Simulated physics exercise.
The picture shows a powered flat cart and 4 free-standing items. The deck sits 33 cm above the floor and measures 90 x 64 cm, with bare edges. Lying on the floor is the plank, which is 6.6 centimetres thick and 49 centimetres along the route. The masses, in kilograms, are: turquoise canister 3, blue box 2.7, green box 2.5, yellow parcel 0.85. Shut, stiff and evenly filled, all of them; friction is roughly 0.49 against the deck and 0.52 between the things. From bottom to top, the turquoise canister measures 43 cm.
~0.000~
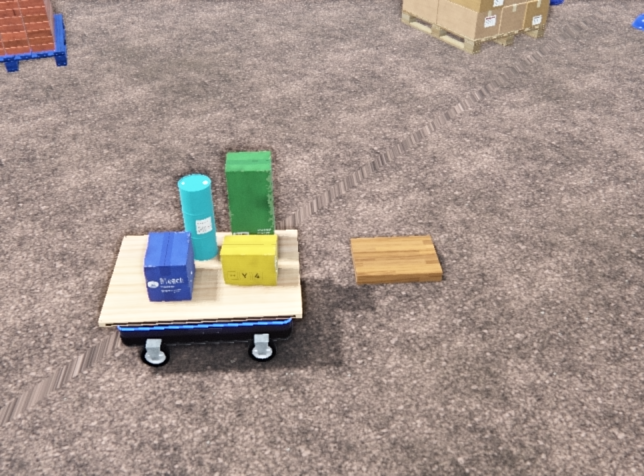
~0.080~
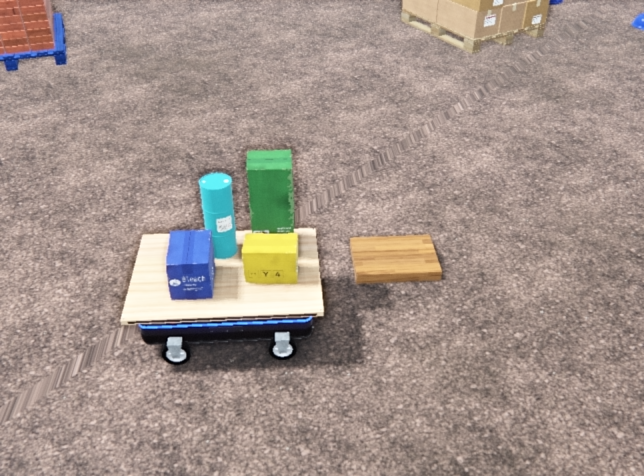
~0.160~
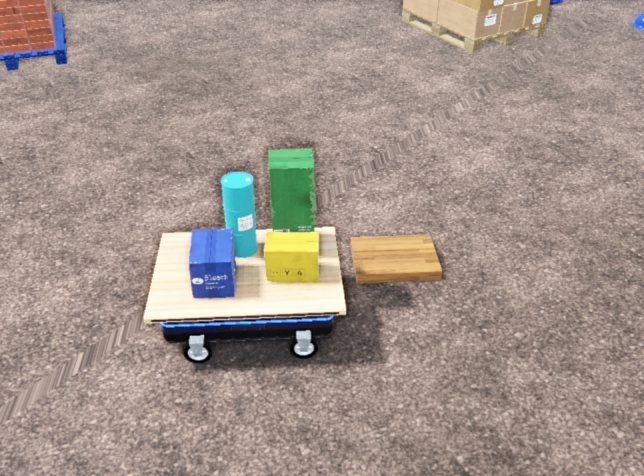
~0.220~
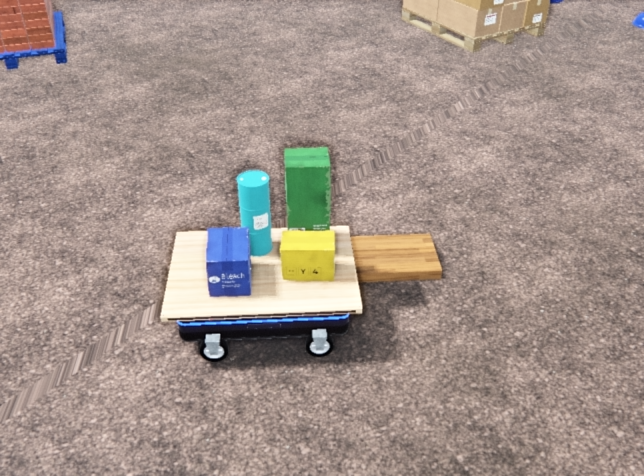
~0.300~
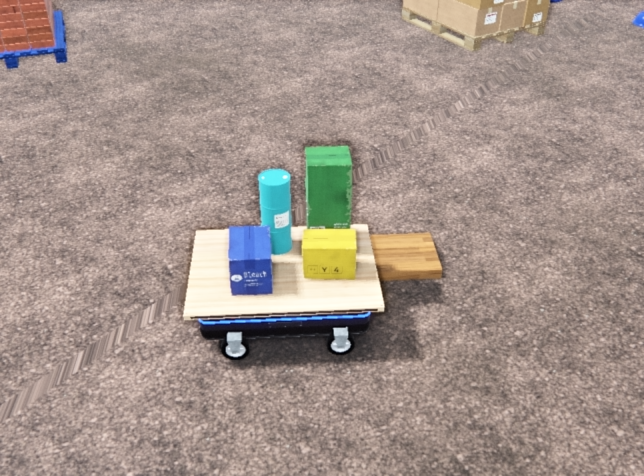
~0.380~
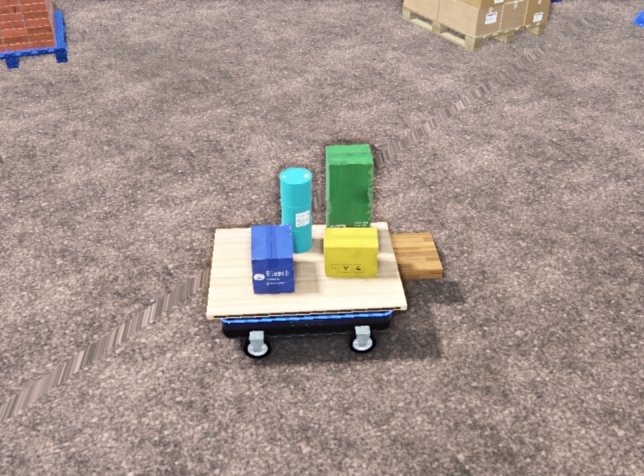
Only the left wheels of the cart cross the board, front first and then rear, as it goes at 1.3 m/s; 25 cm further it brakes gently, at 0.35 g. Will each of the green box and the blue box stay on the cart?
Each in turn: The green box stays on the cart; the blue box stays on the cart.
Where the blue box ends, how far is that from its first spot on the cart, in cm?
The shift is close to 4 cm.
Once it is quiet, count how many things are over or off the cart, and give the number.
So, 2 in all.
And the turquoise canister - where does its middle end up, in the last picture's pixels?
Near (538, 234).
By 0.58 s, 75 cm covered; green box tilted 23° near (383, 185); yellow parcel tilted 15°; turquoise canister tilted 11°.
By 0.78 s, 101 cm covered; green box tilted 44° near (425, 205); blue box 2 cm from its spot near (375, 256); turquoise canister tilted 28°.
By 1.08 s, 140 cm covered; green box tilted 49° near (508, 209); blue box 3 cm from its spot near (457, 251); turquoise canister on its side.
By 1.48 s, 191 cm covered; green box tilted 49° near (606, 208); blue box 3 cm from its spot near (555, 251); turquoise canister on its side.
When it is over (2.3 s), lying over on the cart, turquoise canister and green box; the other 2 within 10 cm of the start. In the last view, blue box near (582, 251).
